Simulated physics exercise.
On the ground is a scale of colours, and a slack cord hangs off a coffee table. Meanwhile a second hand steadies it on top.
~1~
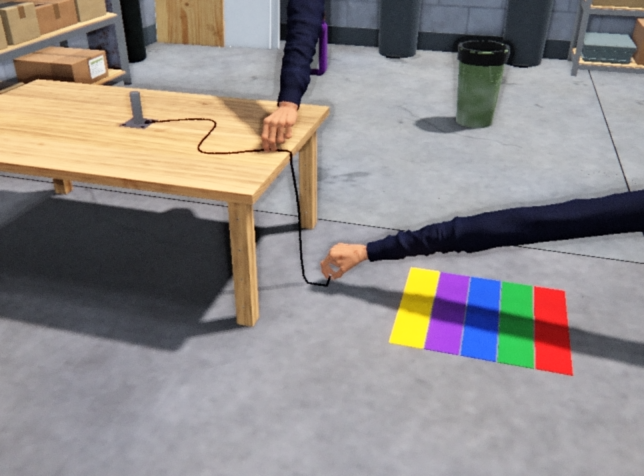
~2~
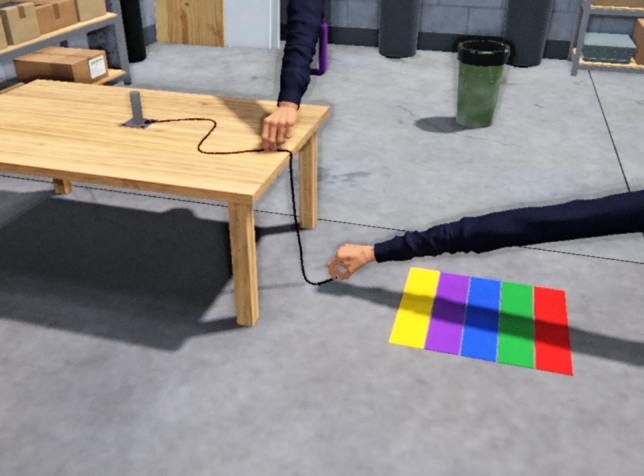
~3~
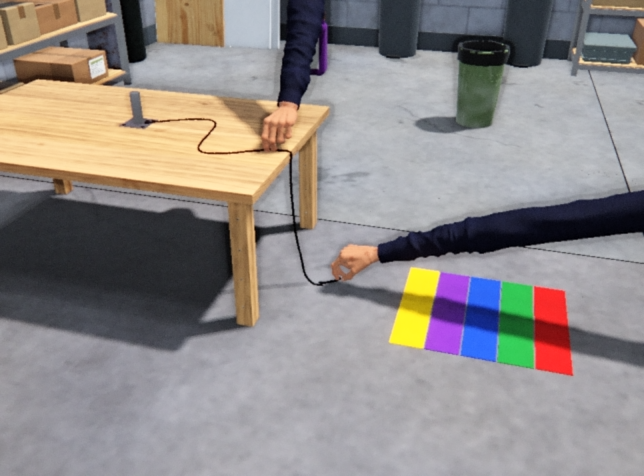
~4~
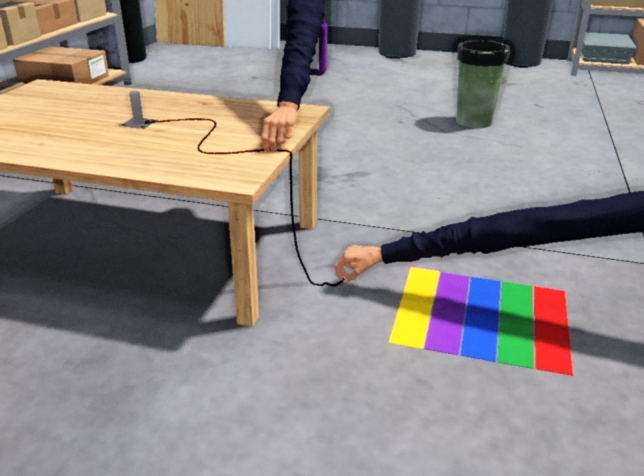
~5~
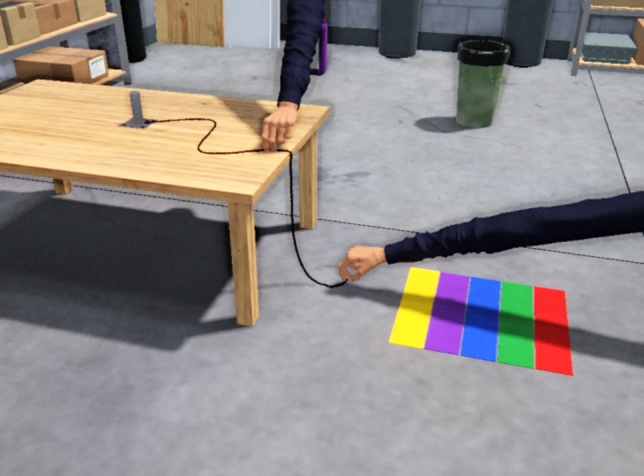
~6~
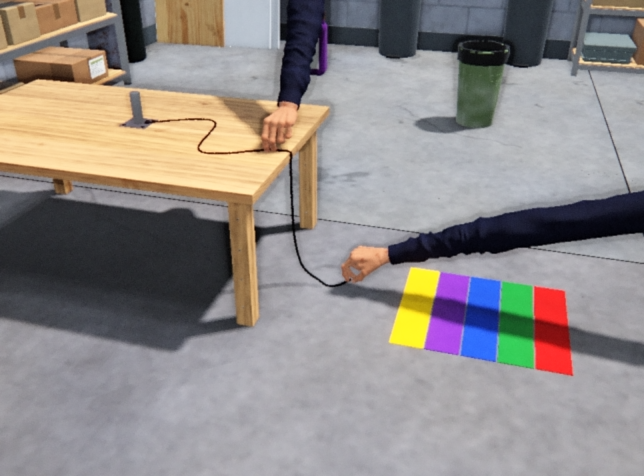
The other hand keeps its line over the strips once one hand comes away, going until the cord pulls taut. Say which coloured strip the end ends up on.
It ends up on the green strip.
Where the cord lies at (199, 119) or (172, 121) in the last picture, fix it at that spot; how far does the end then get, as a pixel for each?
Around (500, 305), then around (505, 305).
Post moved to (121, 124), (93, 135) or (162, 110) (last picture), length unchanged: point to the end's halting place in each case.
Near (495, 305); near (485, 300); near (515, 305).
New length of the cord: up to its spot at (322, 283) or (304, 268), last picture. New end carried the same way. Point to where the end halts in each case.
Try one: (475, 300); try two: (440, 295).
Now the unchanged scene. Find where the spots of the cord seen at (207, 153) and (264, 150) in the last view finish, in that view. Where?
(290, 150) and (337, 182), approximately.
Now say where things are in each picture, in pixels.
End (330, 276); yellow (410, 330); purple (444, 336); blue (480, 342); green (516, 348); red (553, 355), in the first frame.
End (337, 277); cord through (177, 121) (213, 129) (207, 153) (277, 150) (294, 205) (302, 267), in the second frame.
End (341, 278), in the third frame.
End (344, 278); cord through (177, 121) (213, 129) (207, 153) (277, 150) (292, 205) (303, 266), in the fourth frame.
End (347, 279), in the fifth frame.
End (351, 280); cord through (177, 121) (213, 129) (207, 153) (277, 150) (292, 205) (302, 266), in the sixth frame.
Soon after, end near (464, 298); over purple.
After that, end near (498, 303); over blue.
At the stop, end near (518, 306); over green. It gets as far as the green strip.
